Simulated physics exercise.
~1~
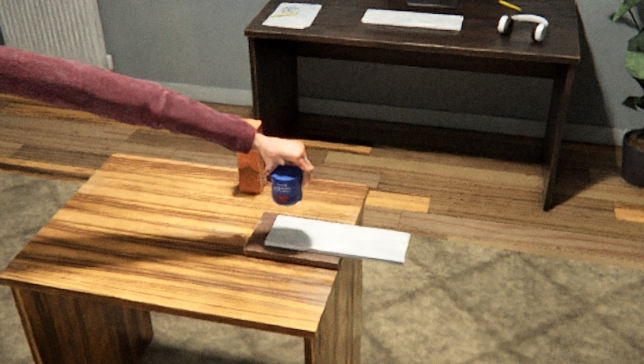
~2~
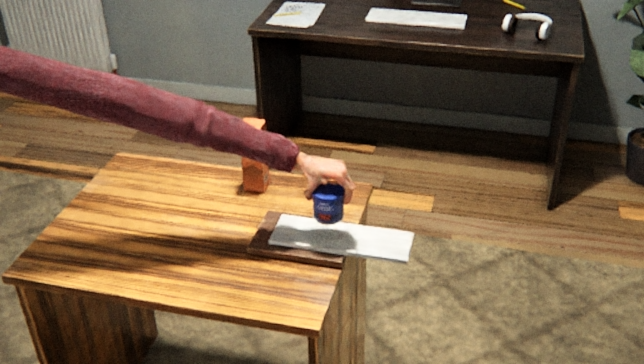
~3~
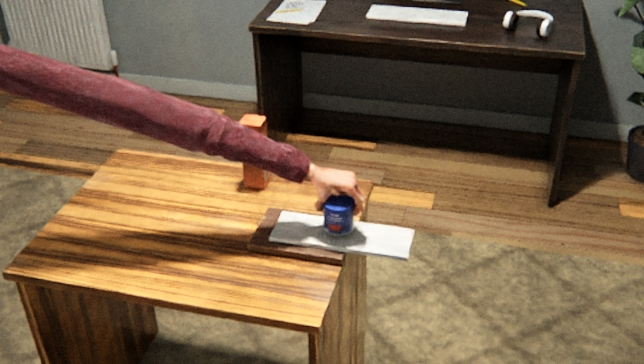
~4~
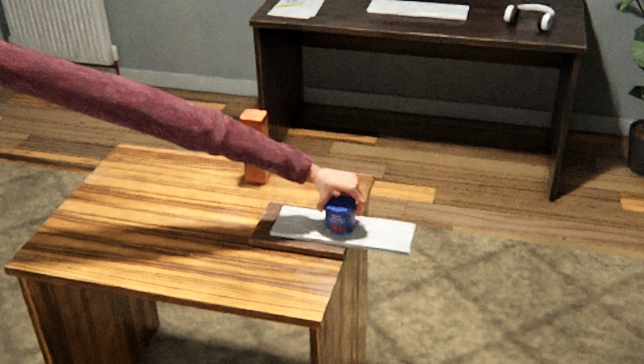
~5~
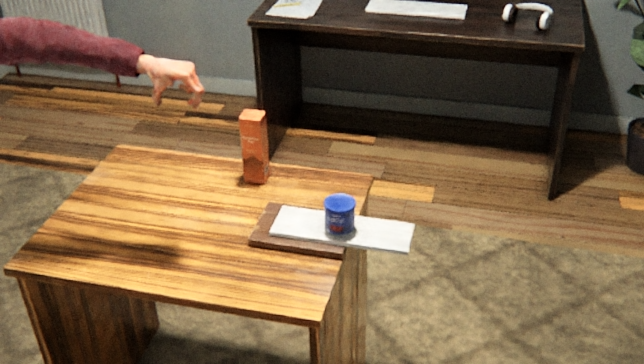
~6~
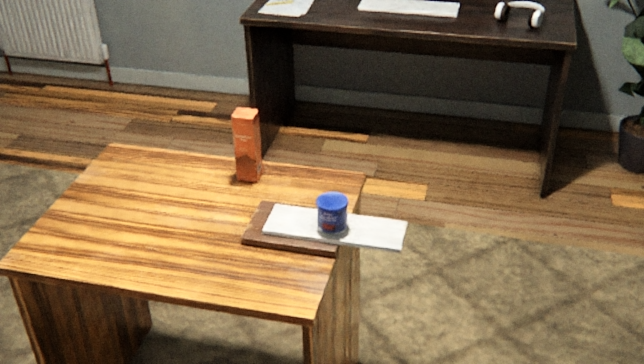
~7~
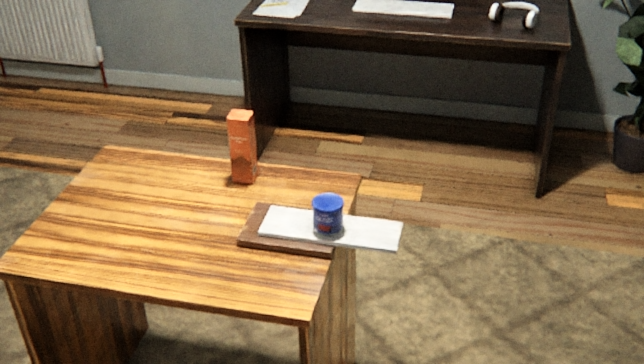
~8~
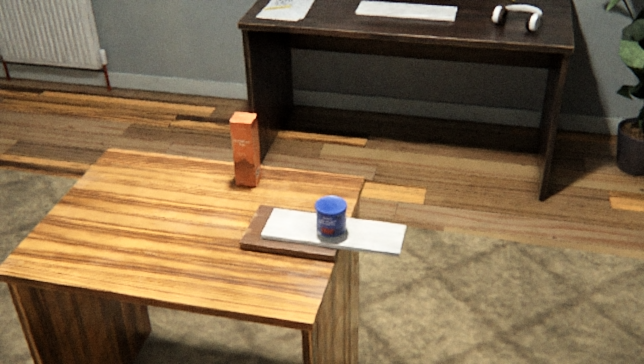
The clip opens on a striped wooden table where a white plank rests on a brown slab and juts past the right end, with an orange carton standing behind. A hand in a maroon sleeve reaches in from the left, holding a blue tin near the carton. It carries the tin right and slightly down, then sets it on the white plank, towards the overhanging part. The fingers let go, and the arm draws back to the left and out of view. The plank does not tip, and the tin stays standing on it as everything remains still.
